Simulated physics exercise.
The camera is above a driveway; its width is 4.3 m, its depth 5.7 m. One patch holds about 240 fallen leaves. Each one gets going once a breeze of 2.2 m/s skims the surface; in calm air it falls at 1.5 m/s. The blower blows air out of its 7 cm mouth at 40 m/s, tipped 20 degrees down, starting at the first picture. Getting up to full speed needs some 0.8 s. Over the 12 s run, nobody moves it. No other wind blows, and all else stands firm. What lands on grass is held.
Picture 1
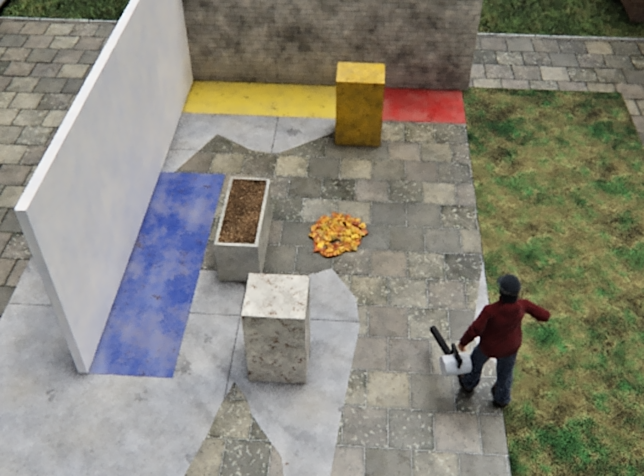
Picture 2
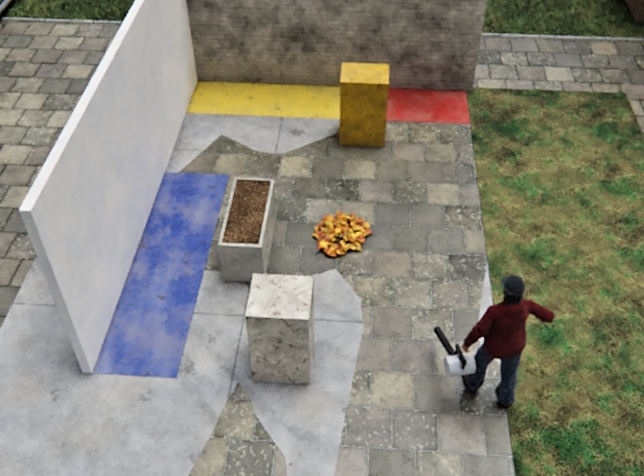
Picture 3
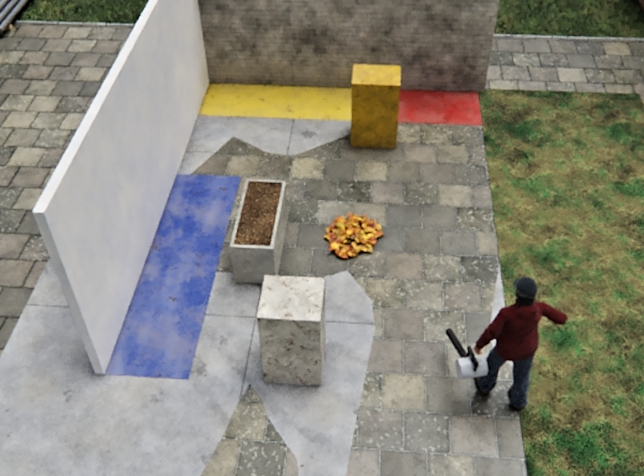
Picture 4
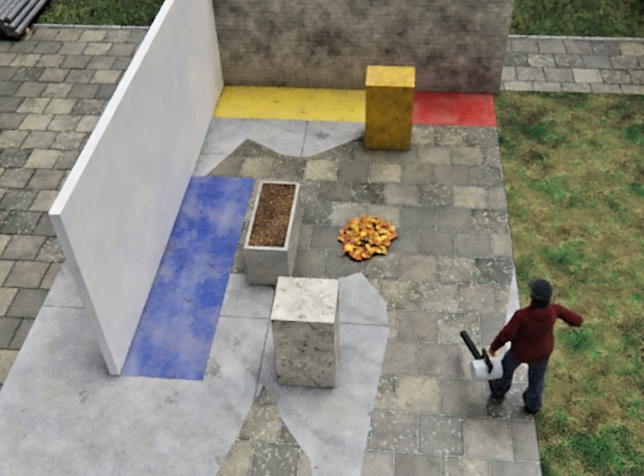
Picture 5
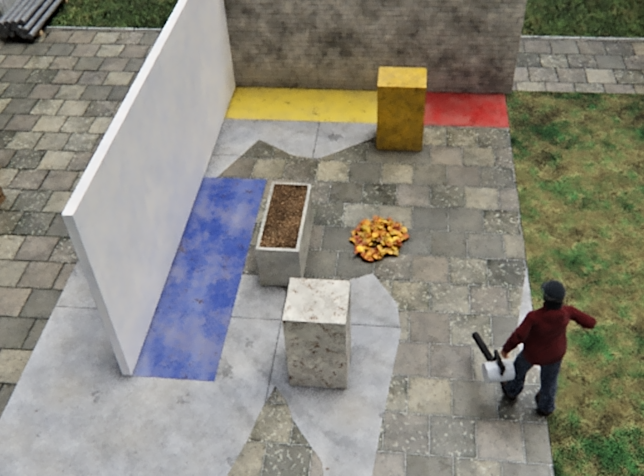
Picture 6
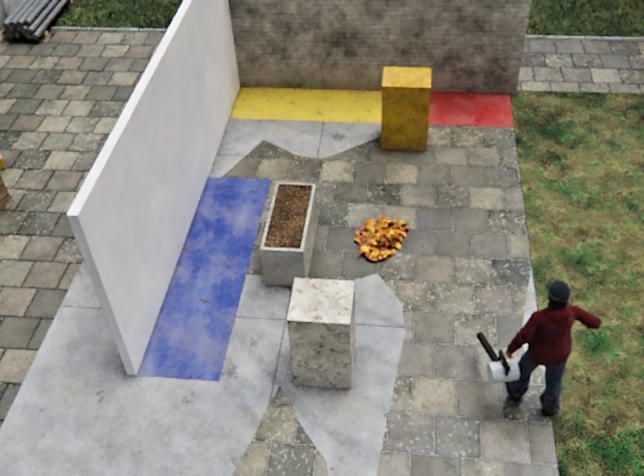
The view drifts slightly left over a paved yard, then a few orange leaves shift.
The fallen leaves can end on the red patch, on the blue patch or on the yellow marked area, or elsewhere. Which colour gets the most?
The biggest group is at the yellow one.
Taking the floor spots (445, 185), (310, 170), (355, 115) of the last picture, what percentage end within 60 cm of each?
Taking the spots one by one, around 0 %, 15 % and 0 %.
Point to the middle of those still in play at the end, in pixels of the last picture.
(292, 130).
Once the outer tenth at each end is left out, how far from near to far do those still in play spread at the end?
2.4 m, roughly.
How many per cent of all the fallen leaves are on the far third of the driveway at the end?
I'd estimate around 70 per cent.
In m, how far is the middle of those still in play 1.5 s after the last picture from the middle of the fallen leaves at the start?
Roughly 1.6 m.
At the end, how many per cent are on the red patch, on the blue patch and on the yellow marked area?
I'd estimate around 0 per cent at red, 0 per cent at blue and 40 per cent at yellow.
Then, 1.5 s after the last picture the count stands so, 0 % are on the blue patch, 2 % on the yellow marked area and 0 % on the red patch; the middle of those still in play is near (331, 173).
Then, 2.9 s after the last picture the count stands so, 0 % are on the blue patch, 19 % on the yellow marked area and 0 % on the red patch; the middle of those still in play is near (313, 156).
Then, 5.7 s after the last picture the count stands so, 0 % are on the blue patch, 32 % on the yellow marked area and 0 % on the red patch; the middle of those still in play is near (301, 139).
Then, 11.1 s after the last picture, at the end, 0 % are on the blue patch, 39 % on the yellow marked area and 0 % on the red patch; the middle of those still in play is near (292, 130).
